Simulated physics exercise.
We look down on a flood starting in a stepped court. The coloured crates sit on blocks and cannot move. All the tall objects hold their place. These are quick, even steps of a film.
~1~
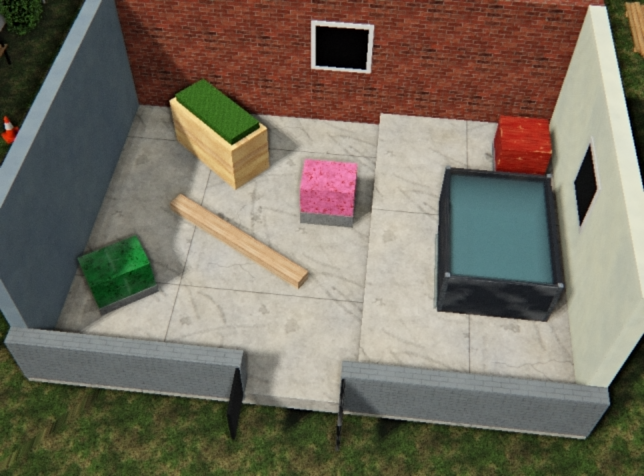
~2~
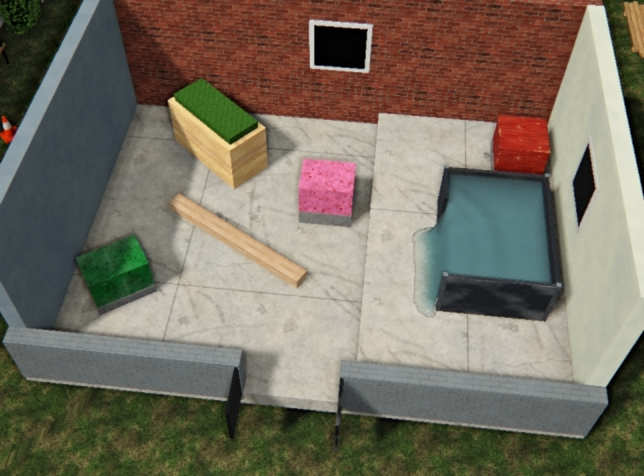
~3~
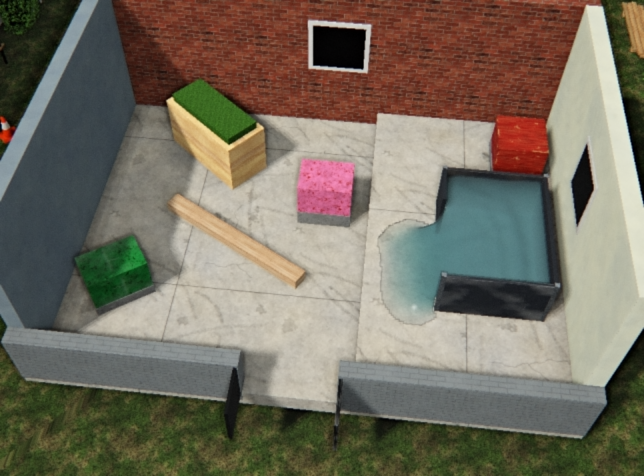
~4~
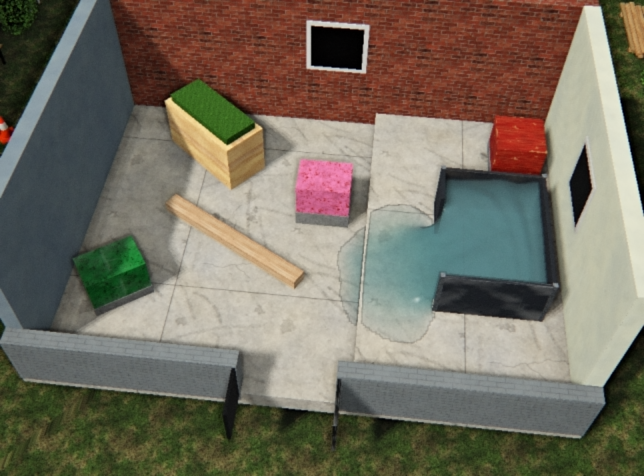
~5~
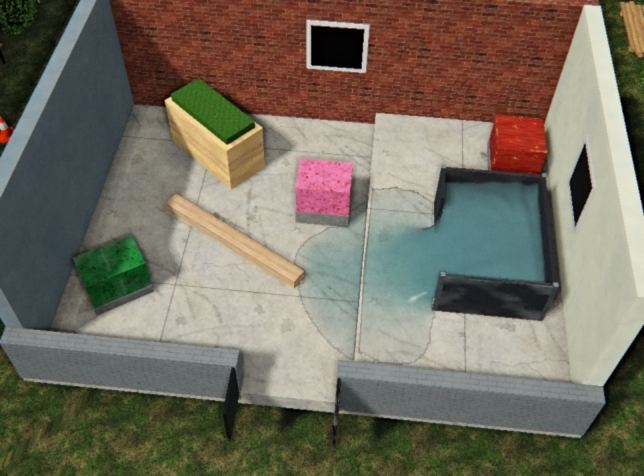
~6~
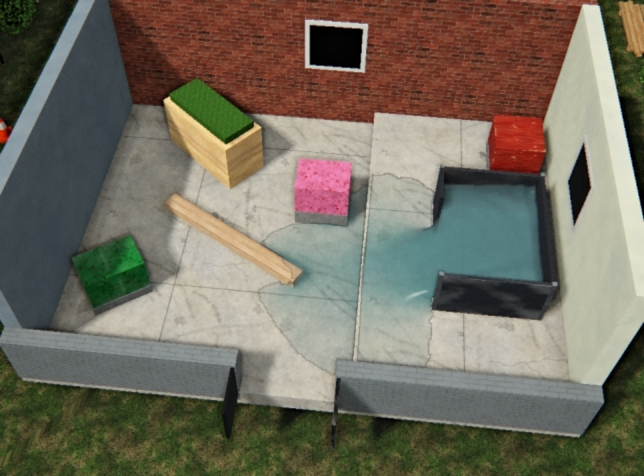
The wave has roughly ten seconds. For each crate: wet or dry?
One by one: The red crate stays dry; the pink crate stays dry; the green crate gets wet.
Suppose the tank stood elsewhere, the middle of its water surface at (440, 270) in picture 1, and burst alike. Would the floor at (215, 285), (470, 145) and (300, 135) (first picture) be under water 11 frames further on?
As listed: Under water, clear, dry.
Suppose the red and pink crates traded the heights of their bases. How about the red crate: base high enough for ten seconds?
Red crate stays dry.
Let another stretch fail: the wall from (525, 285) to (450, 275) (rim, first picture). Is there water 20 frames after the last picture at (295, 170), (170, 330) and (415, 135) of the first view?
In turn: No water, wet, dry.
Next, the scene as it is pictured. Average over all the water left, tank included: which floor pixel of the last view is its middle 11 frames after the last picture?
I would point to (326, 267).
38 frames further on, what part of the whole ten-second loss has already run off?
Roughly 55 per cent.
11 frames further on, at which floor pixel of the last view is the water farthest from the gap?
Close to (134, 105).
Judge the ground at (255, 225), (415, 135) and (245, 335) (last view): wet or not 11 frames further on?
In that order: Covered, not flooded, covered.
A moment on, water covers 40 % of the floor; the red crate not reached, the pink crate water round its plinth, the green crate water round its plinth.
Next, water covers 55 % of the floor; the red crate not reached, the pink crate water round its plinth, the green crate water round its plinth.
Then, water covers 65 % of the floor; the red crate not reached, the pink crate water round its plinth, the green crate water round its plinth.
Later, water covers 70 % of the floor; the red crate not reached, the pink crate water round its plinth, the green crate water round its plinth.
In the end, water covers 70 % of the floor; the red crate stayed above the water, the pink crate stayed above the water, the green crate was topped.
